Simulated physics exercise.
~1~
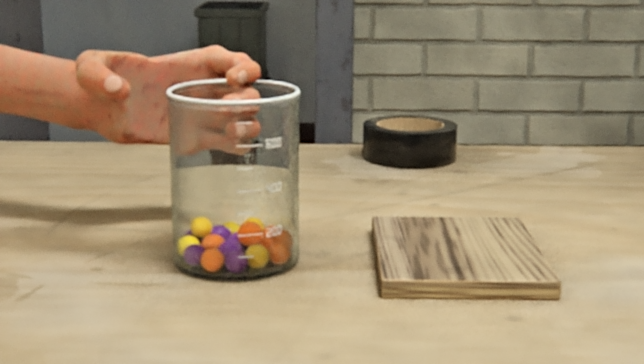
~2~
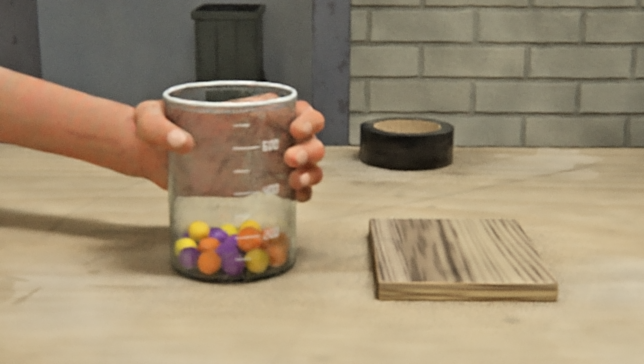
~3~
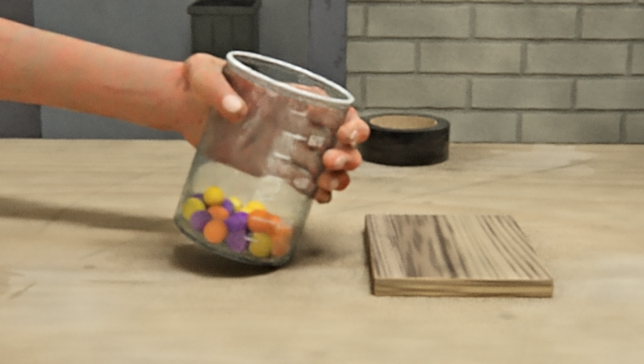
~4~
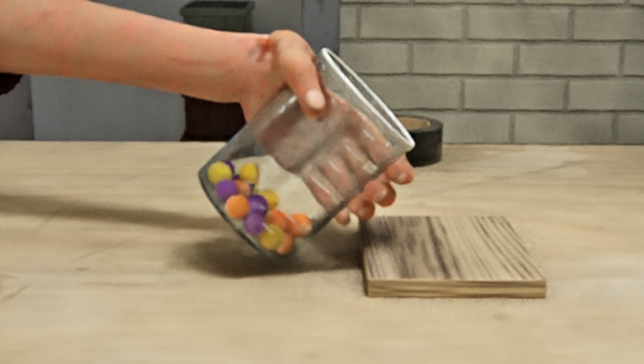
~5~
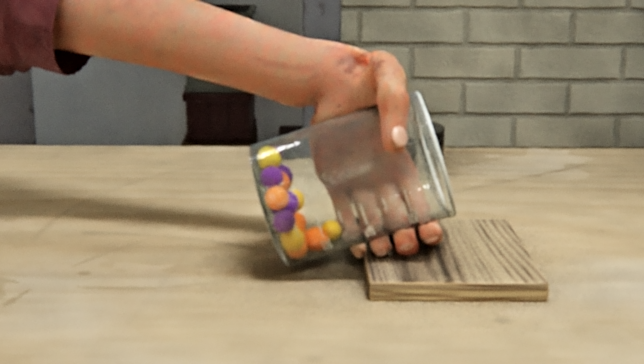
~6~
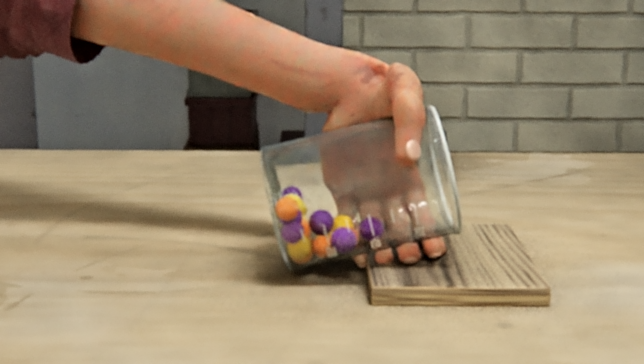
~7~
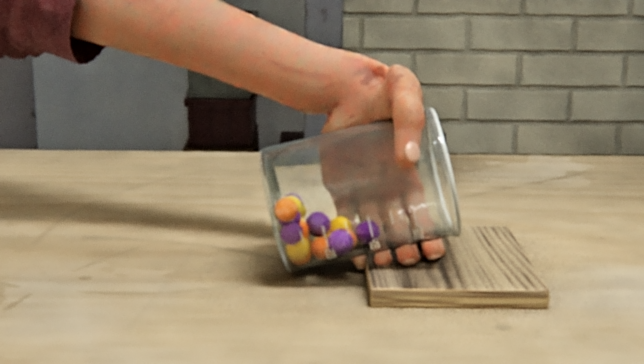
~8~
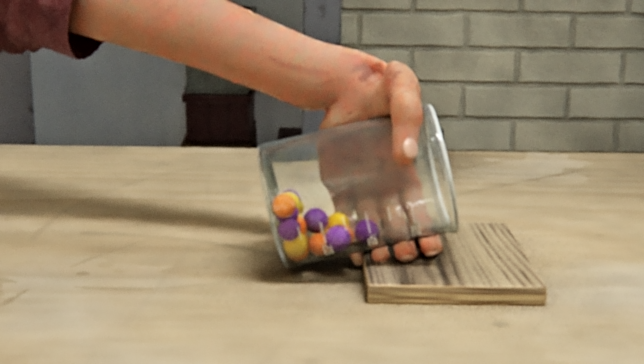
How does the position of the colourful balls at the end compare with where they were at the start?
They end up farther to the right and slightly higher than at the start, close to the left side of the wooden block and still inside the beaker.
Clear beaker of colourful little balls being tipped rightward by a hand until resting on a wooden block, balls staying inside.
